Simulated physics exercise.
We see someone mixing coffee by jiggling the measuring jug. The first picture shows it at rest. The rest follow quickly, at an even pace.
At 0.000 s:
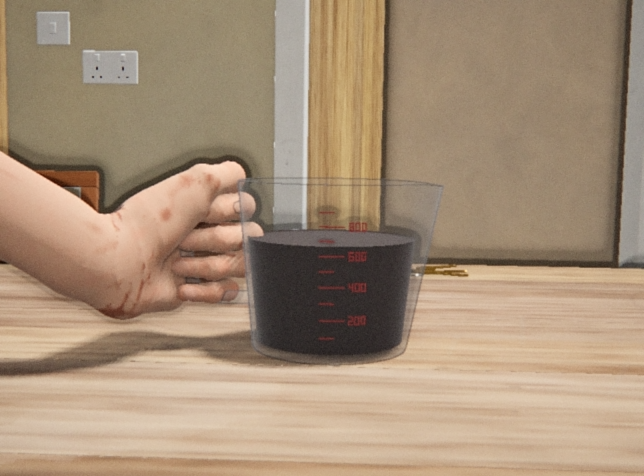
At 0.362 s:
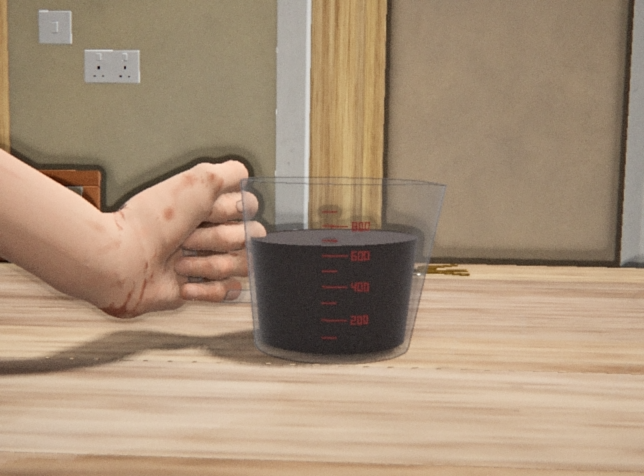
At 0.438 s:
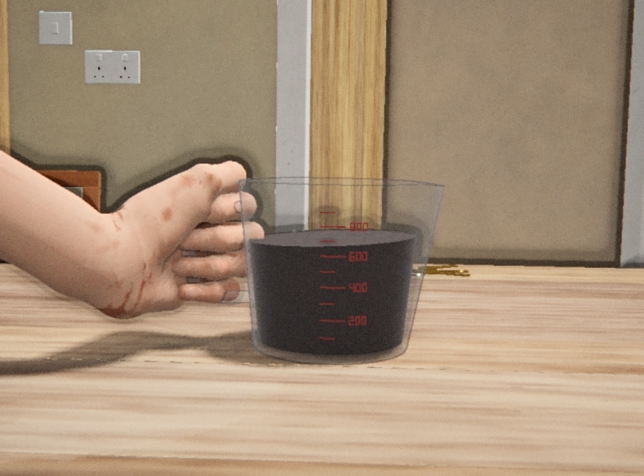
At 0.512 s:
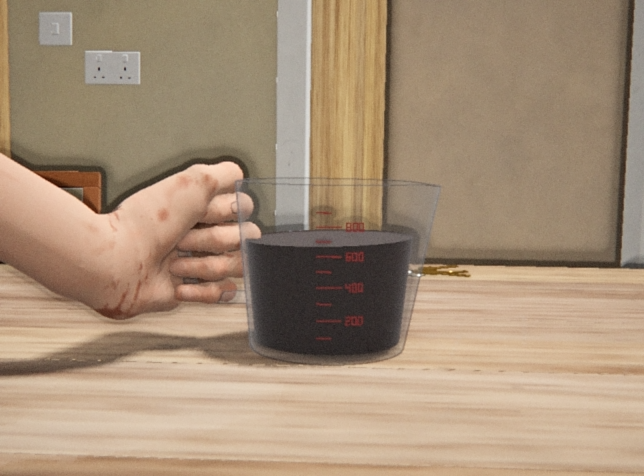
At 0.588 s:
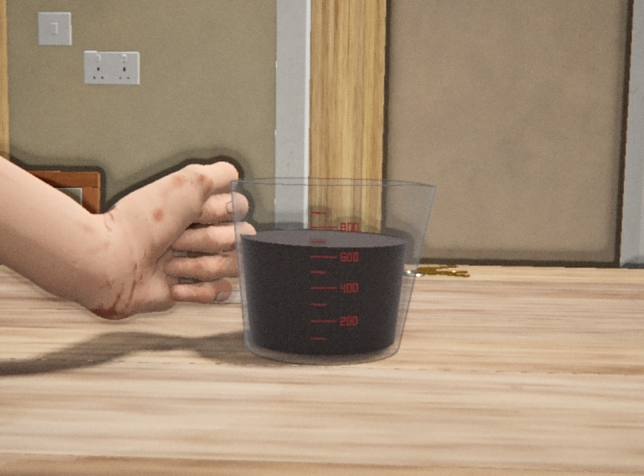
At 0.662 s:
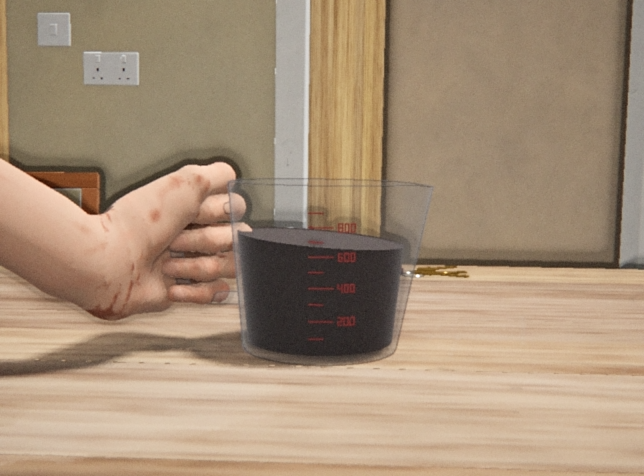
To begin with, a hand reaches in from the left beside a clear measuring jug of dark liquid, about two thirds full, on a wooden surface. The jug shifts very slightly right, then a little left with the hand, and the liquid's surface ends slightly higher on the left.
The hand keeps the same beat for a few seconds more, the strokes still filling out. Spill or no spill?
The measuring jug keeps it all in.
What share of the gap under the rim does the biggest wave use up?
About 20 per cent.
Around 1.0 s, the highest wave so far stays far below the rim.
Around 5.1 s, the highest wave so far stays far below the rim; nothing has left it.
